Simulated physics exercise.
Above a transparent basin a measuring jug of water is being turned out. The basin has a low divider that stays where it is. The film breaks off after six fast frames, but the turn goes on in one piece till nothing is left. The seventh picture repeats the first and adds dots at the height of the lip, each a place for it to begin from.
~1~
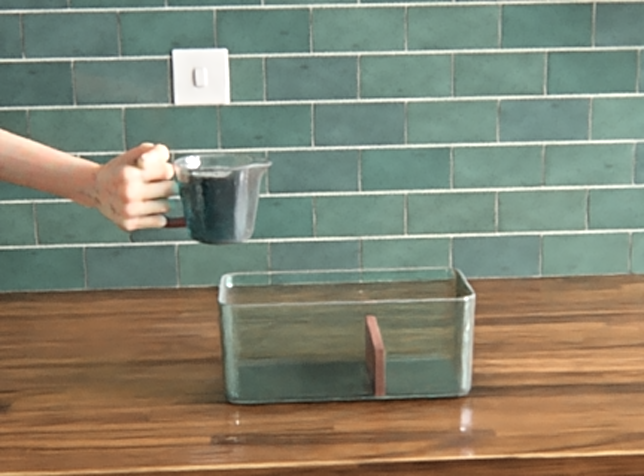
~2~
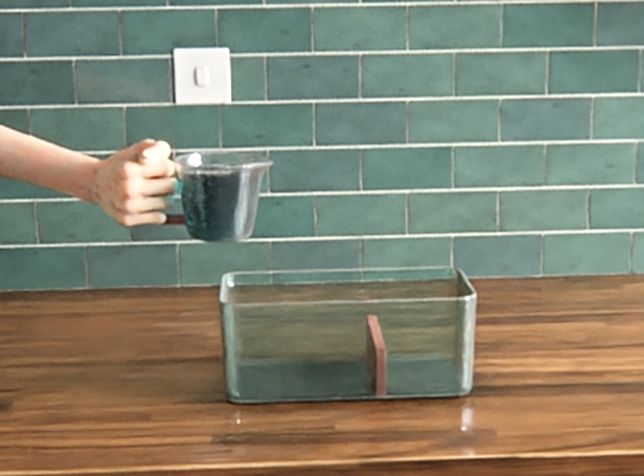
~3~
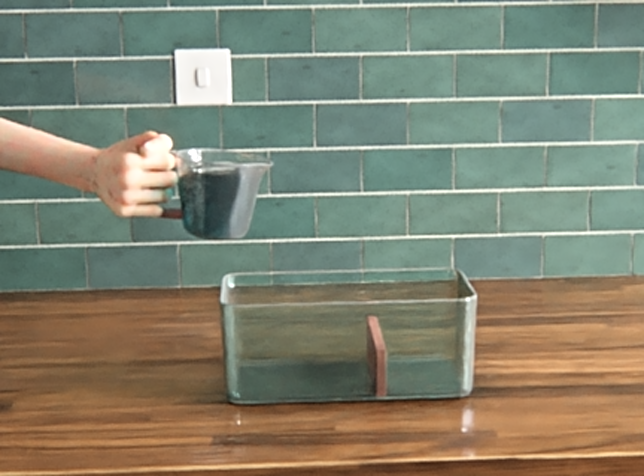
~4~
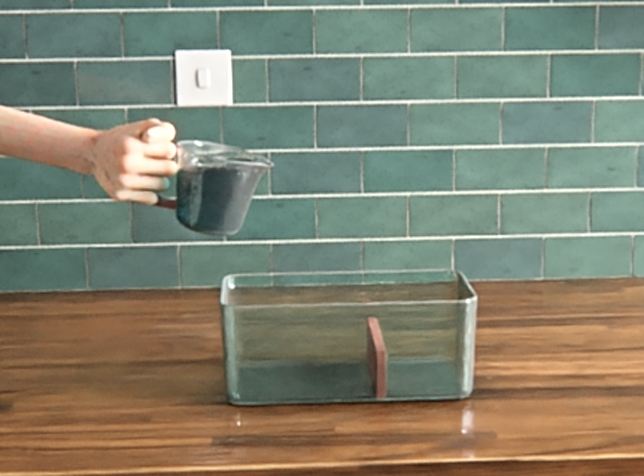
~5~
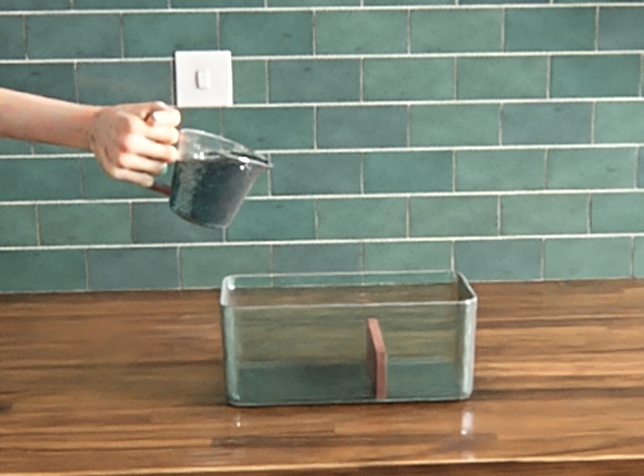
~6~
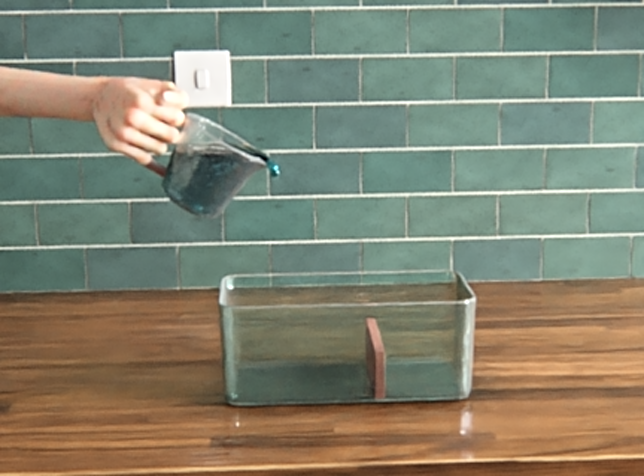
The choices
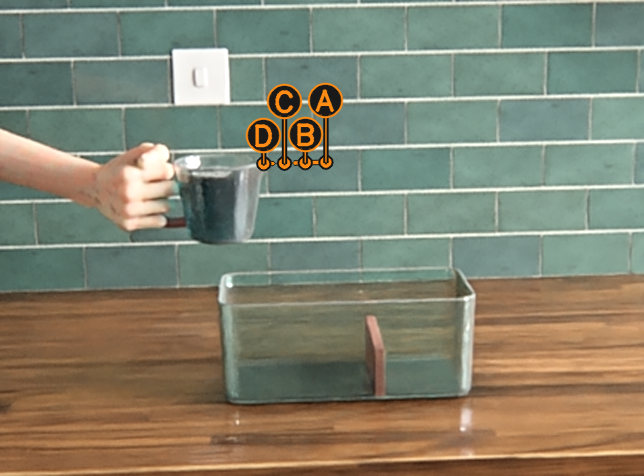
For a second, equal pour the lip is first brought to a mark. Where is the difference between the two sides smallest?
Dot C does it best.
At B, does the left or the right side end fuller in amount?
The right side.
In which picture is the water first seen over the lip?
In picture 6.
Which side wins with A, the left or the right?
More ends on the right.
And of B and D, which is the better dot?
That would be B.
In orange, A at (325, 162); B at (305, 162); C at (284, 163); D at (263, 163).
If A is chosen, about 6 % ends left of the wall and 91 % right of it.
If B is chosen, about 15 % ends left of the wall and 84 % right of it.
If C is chosen, about 54 % ends left of the wall and 43 % right of it; 3 % is lost outside.
If D is chosen, about 95 % ends left of the wall and 3 % right of it.
